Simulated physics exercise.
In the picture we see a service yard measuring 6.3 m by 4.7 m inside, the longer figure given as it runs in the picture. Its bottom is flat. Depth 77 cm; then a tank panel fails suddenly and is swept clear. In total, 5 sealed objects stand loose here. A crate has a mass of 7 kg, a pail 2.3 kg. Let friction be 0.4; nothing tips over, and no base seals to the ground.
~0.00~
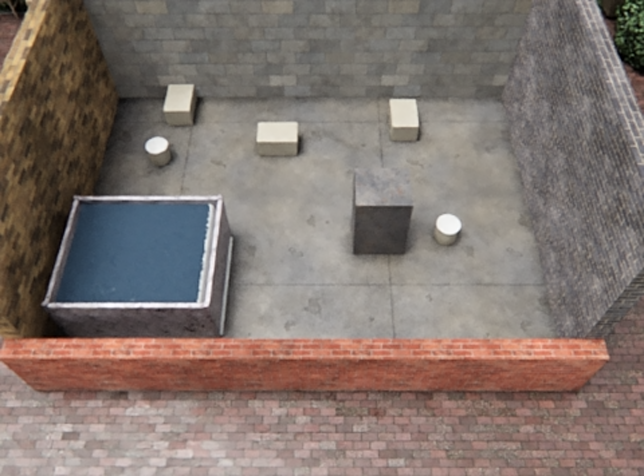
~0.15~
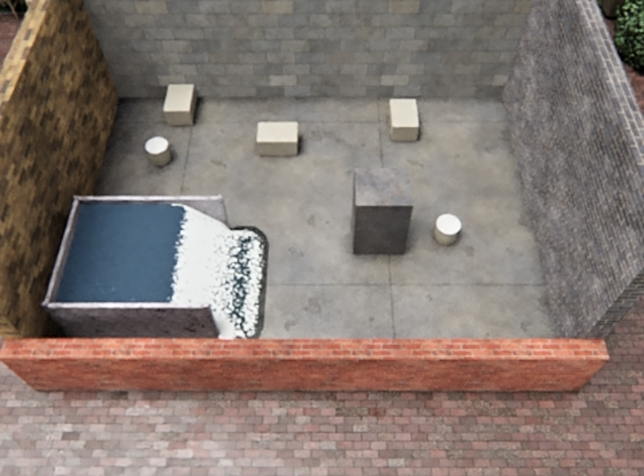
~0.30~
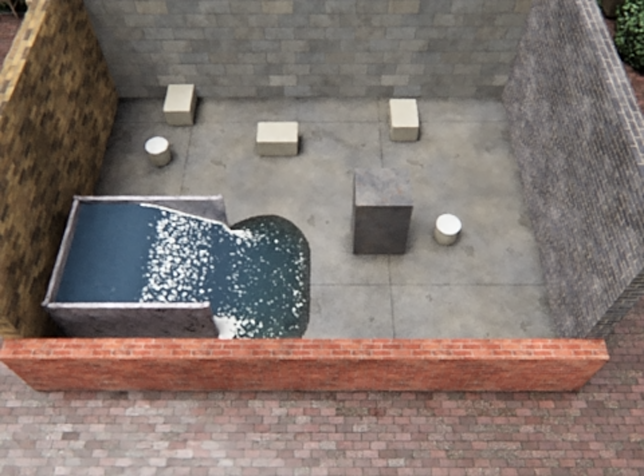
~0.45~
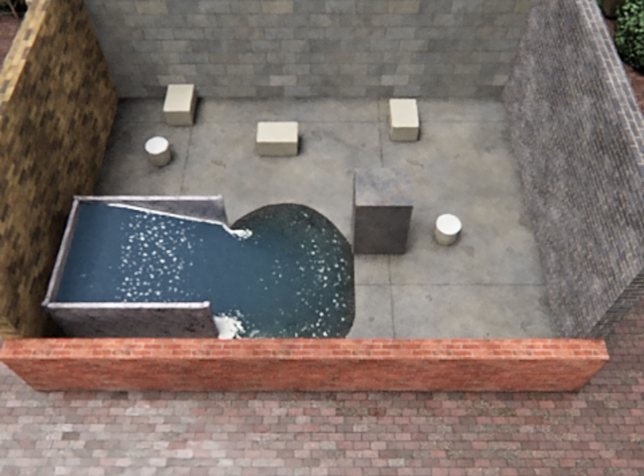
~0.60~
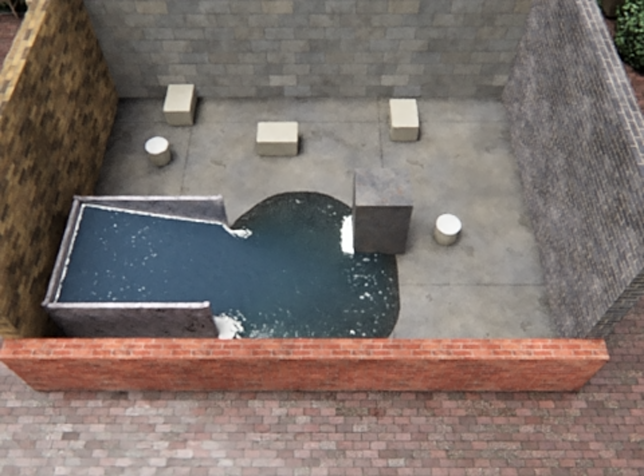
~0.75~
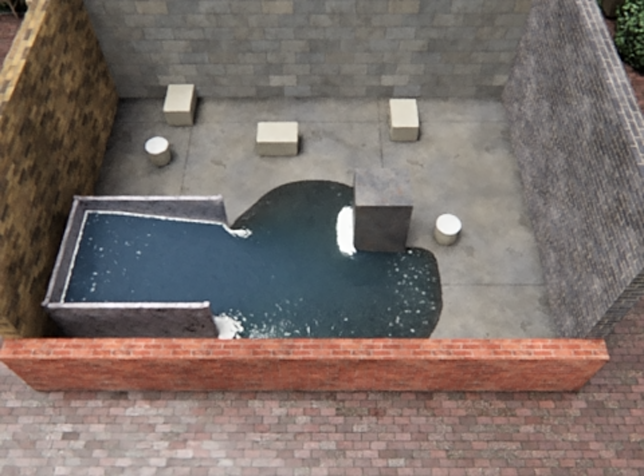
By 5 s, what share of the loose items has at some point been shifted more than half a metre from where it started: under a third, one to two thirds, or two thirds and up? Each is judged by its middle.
One to two thirds.
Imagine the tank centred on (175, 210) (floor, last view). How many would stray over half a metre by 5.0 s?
Count: 3.
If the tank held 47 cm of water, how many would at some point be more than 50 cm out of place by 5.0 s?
That would give 2.
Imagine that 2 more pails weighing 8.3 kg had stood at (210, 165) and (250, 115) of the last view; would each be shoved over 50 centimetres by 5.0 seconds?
Listed in order, the answers are inside half a metre followed by inside half a metre.
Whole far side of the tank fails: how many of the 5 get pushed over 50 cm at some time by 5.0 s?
In that case the number is 5.
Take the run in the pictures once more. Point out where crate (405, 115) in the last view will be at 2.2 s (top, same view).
Look about (433, 96).
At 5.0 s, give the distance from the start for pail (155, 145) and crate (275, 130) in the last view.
Going in order, that's 0 cm for one and 30 cm for the other.
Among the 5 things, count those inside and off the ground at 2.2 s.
0.
After 1.1 s 0 of 5 are over 50 cm from their spots; 0 afloat.
After 2.2 s 1 of 5 are over 50 cm from their spots; 0 afloat.
After 3.5 s 2 of 5 are over 50 cm from their spots; 1 afloat.
After 5.0 s 2 of 5 are over 50 cm from their spots, and 2 have been at some point; 2 afloat.
